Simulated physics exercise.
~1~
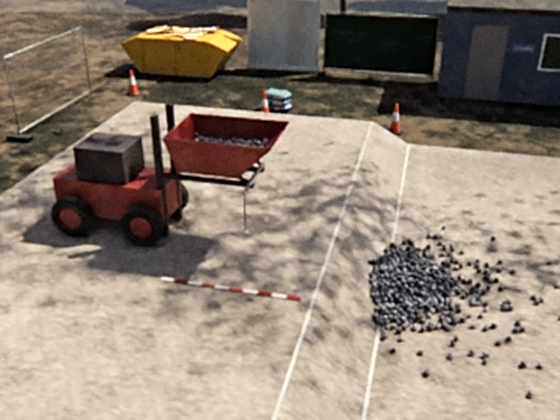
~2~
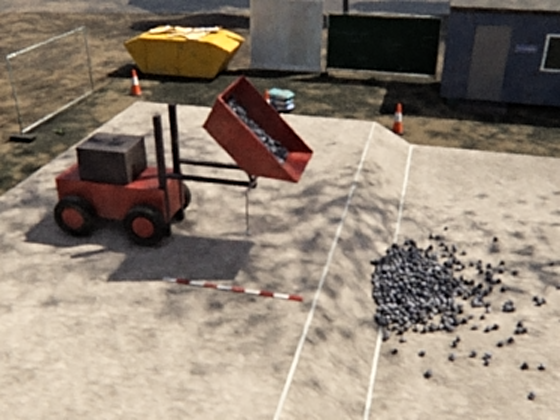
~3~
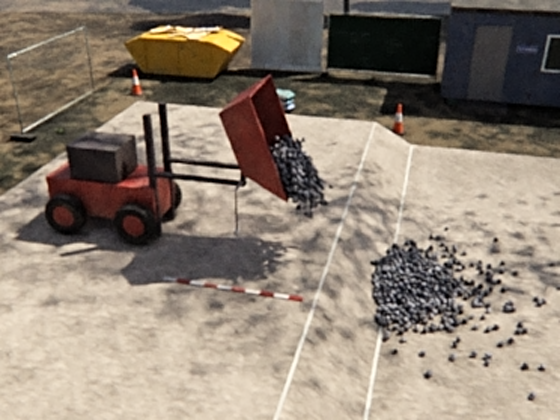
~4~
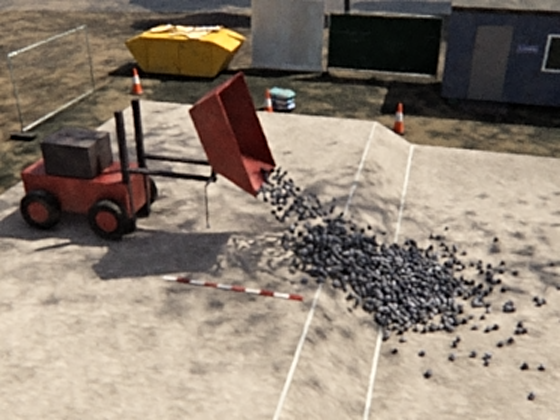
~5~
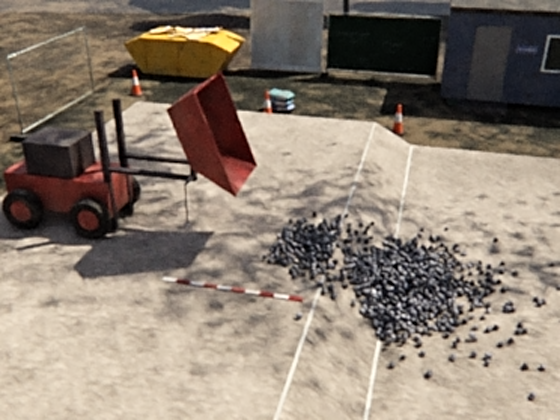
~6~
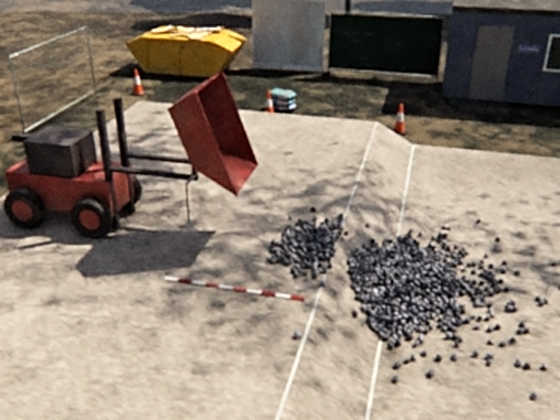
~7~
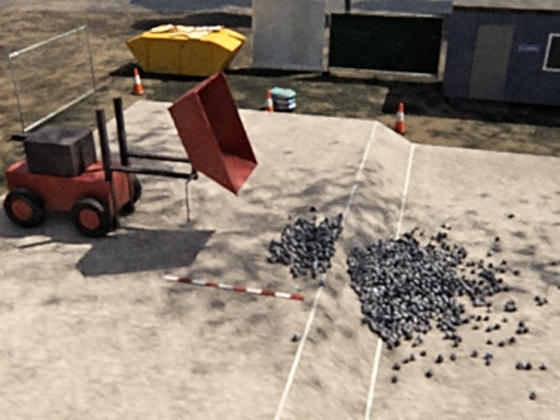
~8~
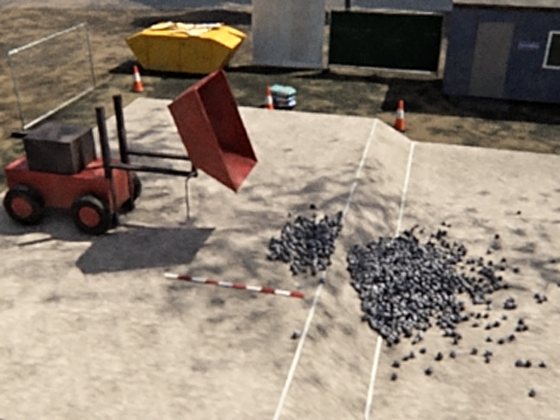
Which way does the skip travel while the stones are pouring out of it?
The skip moves to the left, carried along as the fork truck backs away from the slope.
